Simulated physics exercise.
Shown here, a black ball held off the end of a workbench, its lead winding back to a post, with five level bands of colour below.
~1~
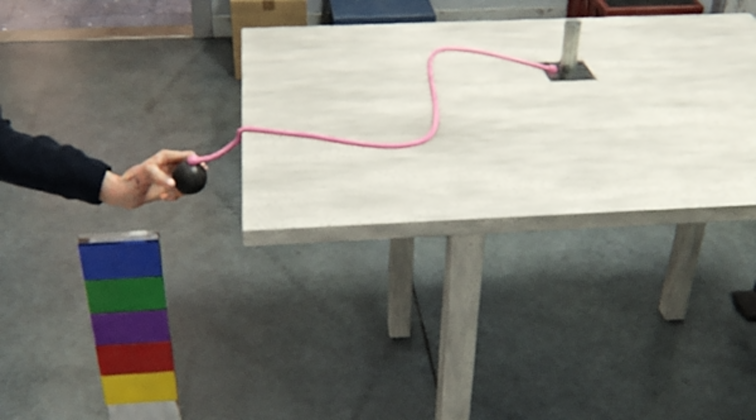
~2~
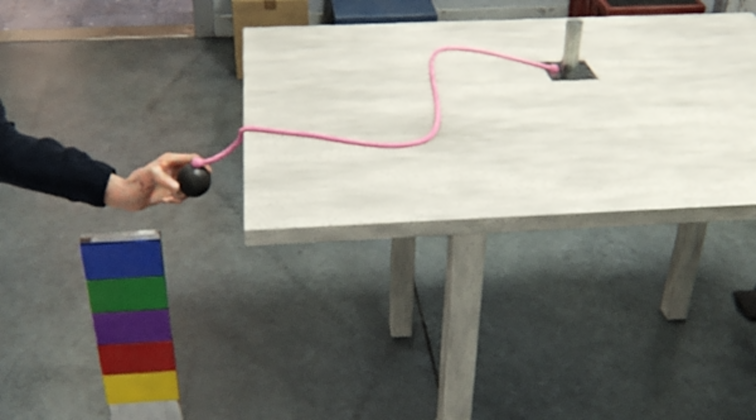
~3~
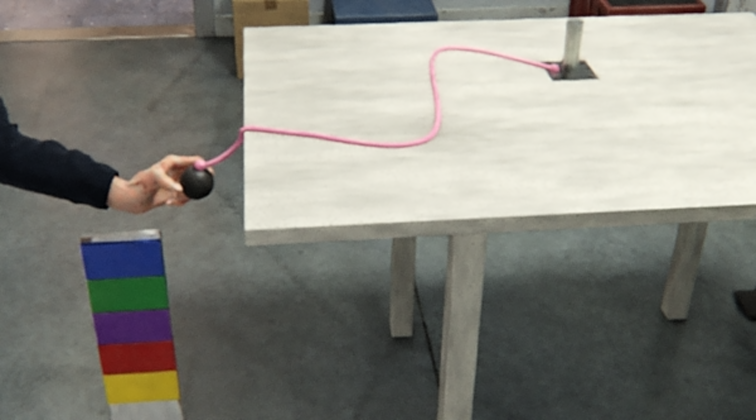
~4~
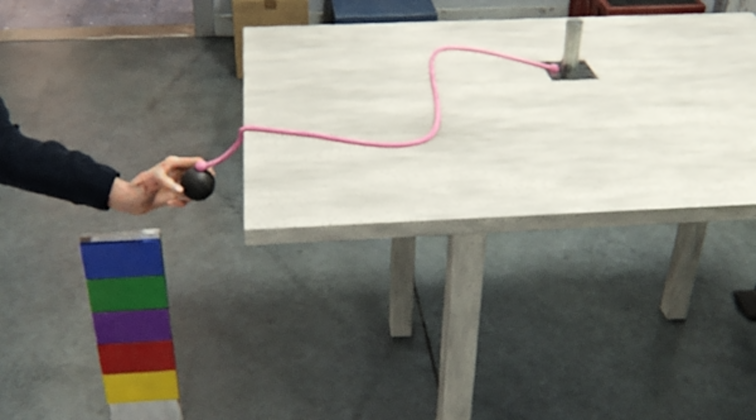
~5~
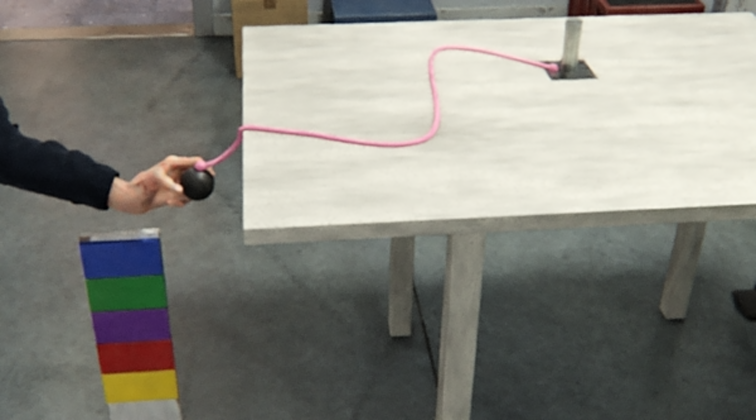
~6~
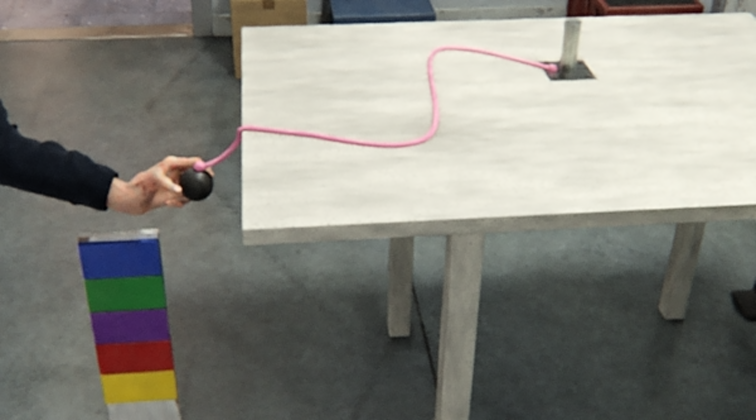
Hand holding a black ball nearly still beside a pale workbench, its pink cord winding back to a post, coloured bands below.
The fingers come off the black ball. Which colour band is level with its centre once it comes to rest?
The red band.
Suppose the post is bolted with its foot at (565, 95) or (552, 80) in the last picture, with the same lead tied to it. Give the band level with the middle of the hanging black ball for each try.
It comes out yellow the first time and yellow the second time.
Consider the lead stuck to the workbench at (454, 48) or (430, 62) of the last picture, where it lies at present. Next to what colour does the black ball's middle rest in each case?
It would be purple; purple.
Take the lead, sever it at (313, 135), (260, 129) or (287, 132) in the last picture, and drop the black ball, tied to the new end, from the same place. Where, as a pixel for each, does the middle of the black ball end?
In order, it ends up near (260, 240), (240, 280) and (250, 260).
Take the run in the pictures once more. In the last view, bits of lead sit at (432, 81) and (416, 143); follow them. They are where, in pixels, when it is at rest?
End positions: About (354, 94) and about (242, 133).
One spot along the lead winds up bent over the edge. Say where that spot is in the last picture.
It is around (430, 135).
Early on, ball near (275, 314); level with red.
Midway, ball near (241, 336); level with red.
Finally, ball near (259, 325); level with red. Its middle rests at the red band.
